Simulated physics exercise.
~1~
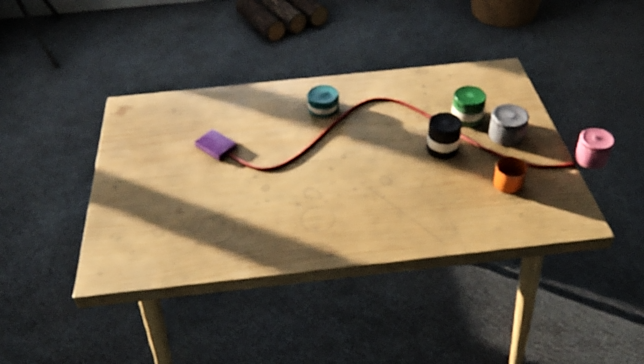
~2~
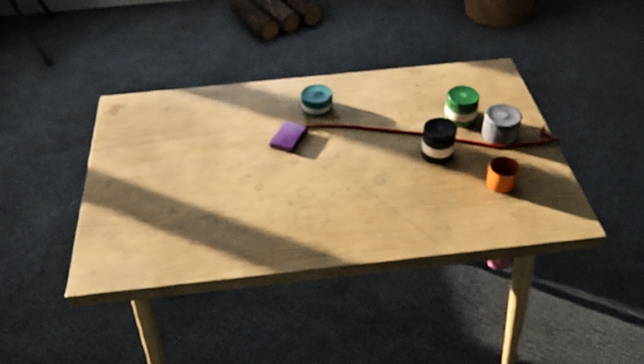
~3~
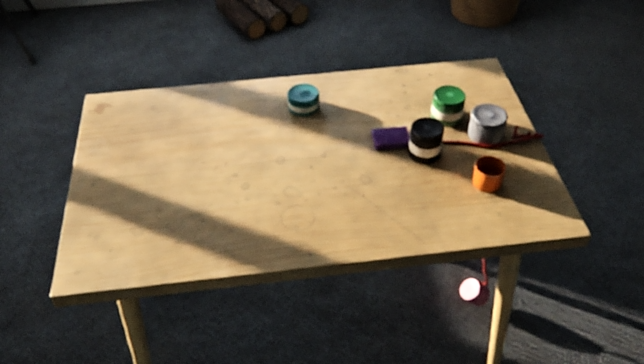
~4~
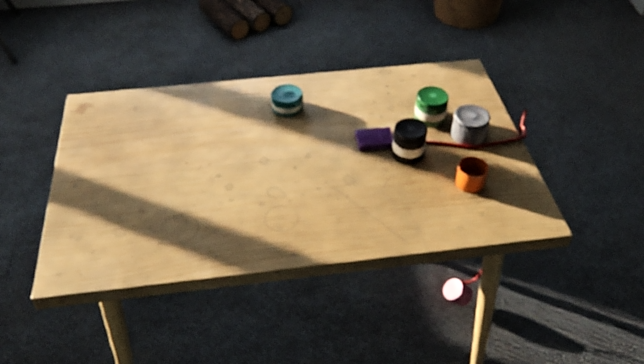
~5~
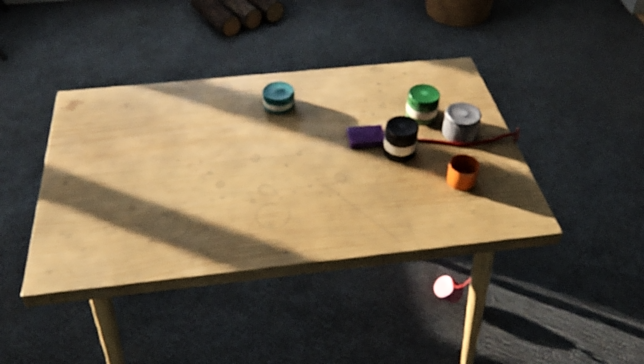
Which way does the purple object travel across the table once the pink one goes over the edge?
It slides to the right, ending up beside the black canister.
To begin with, a small purple object lies on a wooden table, joined by a curving red cable to a pink cylinder at the right edge, with a teal tin, an orange cup and black, green and grey containers nearby. The pink piece drops over the edge, and the cable straightens as the purple one is drawn right. The purple piece slides on until it is beside the black canister, while the other containers stay in place. The view pans slightly right. At the end, the purple piece rests on the table and the pink one hangs below the tabletop.
